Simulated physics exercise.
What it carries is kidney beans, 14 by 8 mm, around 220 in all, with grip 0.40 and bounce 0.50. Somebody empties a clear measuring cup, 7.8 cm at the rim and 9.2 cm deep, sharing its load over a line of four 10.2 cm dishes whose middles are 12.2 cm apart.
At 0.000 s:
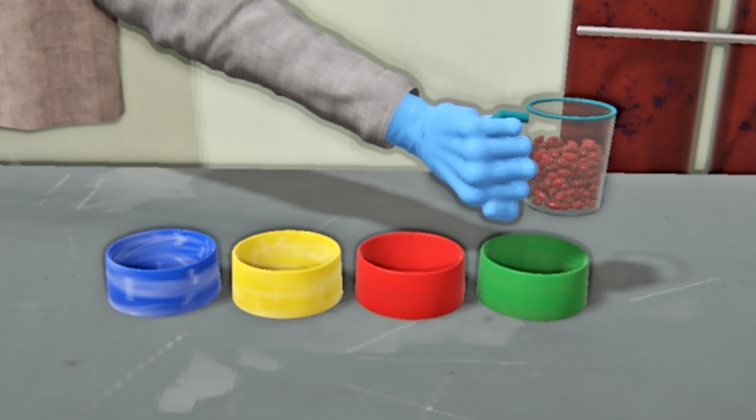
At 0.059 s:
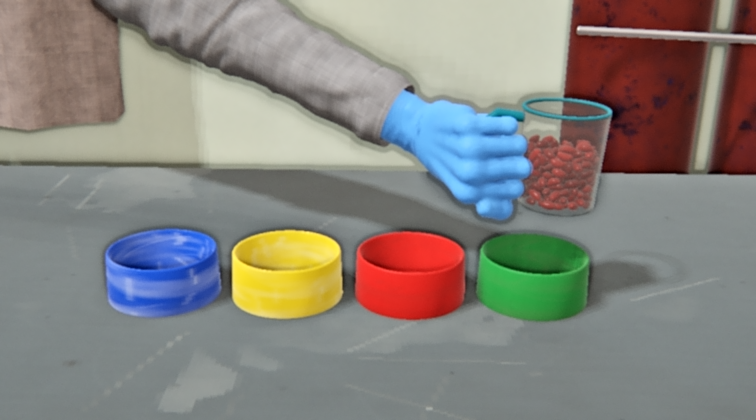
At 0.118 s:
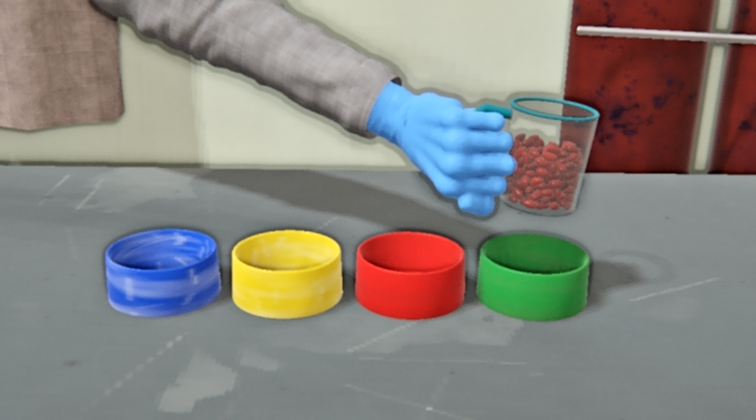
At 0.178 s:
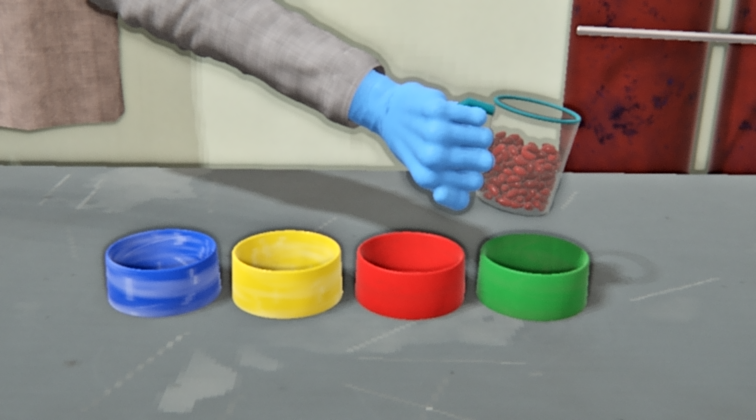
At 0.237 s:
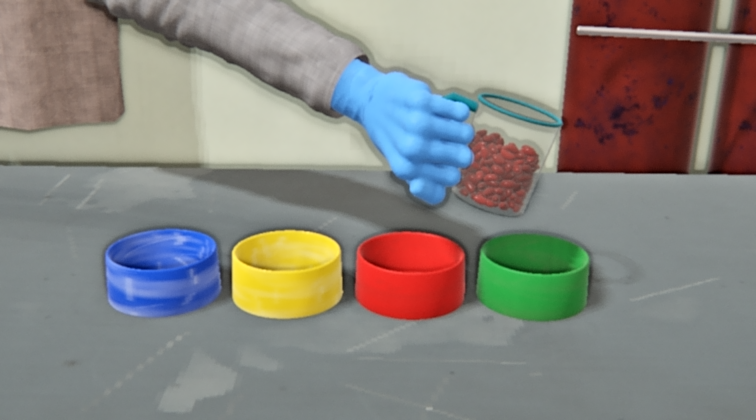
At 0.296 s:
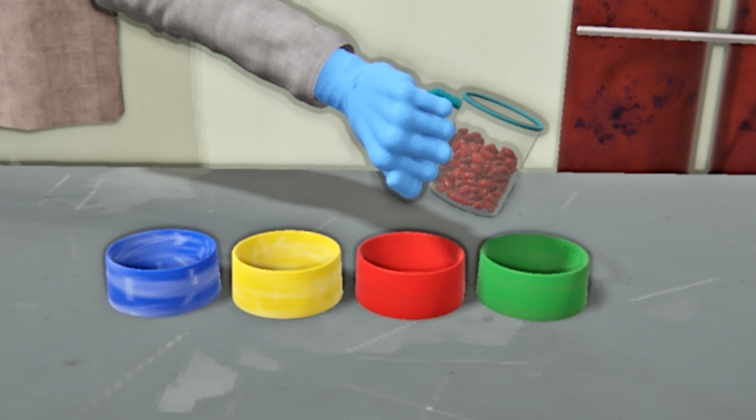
A blue-gloved hand moves a clear cup of red beans left while gradually tilting it.
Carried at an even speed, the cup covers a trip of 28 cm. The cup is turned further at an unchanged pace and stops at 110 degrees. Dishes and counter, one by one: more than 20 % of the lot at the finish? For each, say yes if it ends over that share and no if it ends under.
Red dish - no, blue dish - no, green dish - no, yellow dish - yes, counter - yes.
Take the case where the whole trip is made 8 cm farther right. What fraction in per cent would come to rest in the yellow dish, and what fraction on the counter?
Shares in that case - yellow 0 / counter 0.
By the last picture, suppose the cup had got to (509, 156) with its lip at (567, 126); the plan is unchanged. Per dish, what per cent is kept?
It'd finish with red at 10, blue at 0, green at 0 and yellow at 60.
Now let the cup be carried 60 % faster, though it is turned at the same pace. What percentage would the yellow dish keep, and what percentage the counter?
The shares would then be yellow 50 and counter 40.
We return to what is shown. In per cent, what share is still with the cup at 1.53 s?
Roughly 45 per cent of the load.
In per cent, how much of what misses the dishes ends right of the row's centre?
Roughly 50 per cent of them.
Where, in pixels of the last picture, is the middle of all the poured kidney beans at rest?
My guess is close to (319, 284).
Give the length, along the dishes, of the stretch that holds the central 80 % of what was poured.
Close to 10 centimetres along the dishes.
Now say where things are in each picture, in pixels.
In the first frame, cup at (566, 157), tilt 0 degrees, lip at (613, 109), moved 0.0 cm; middle of the pieces at (567, 170); green dish at (535, 254); red dish at (411, 253); yellow dish at (287, 251); blue dish at (162, 250).
In the second frame, cup at (561, 157), tilt 1 degrees, lip at (609, 110), moved 0.5 cm; middle of the pieces at (562, 171).
In the third frame, cup at (546, 157), tilt 5 degrees, lip at (596, 113), moved 1.9 cm; middle of the pieces at (546, 170).
In the fourth frame, cup at (524, 156), tilt 10 degrees, lip at (578, 117), moved 4.0 cm; middle of the pieces at (523, 170).
In the fifth frame, cup at (503, 156), tilt 15 degrees, lip at (560, 122), moved 5.9 cm; middle of the pieces at (501, 170).
In the sixth frame, cup at (483, 156), tilt 21 degrees, lip at (541, 126), moved 7.9 cm; middle of the pieces at (479, 170); green dish at (535, 254); red dish at (411, 253); yellow dish at (287, 251); blue dish at (162, 250). The cup turns about 85 degrees a second and travels 33 cm a second.
Then, at 0.78 s, tilt 63 degrees; cup holds 100 %.
After 1.11 s, tilt 92 degrees; cup holds 100 %.
After 1.53 s, tilt 110 degrees; cup holds 45 %, yellow 25 %.
In the end, at 3.0 s, red 5 %, blue 0 %, green 0 %, yellow 60 %, counter 35 %.
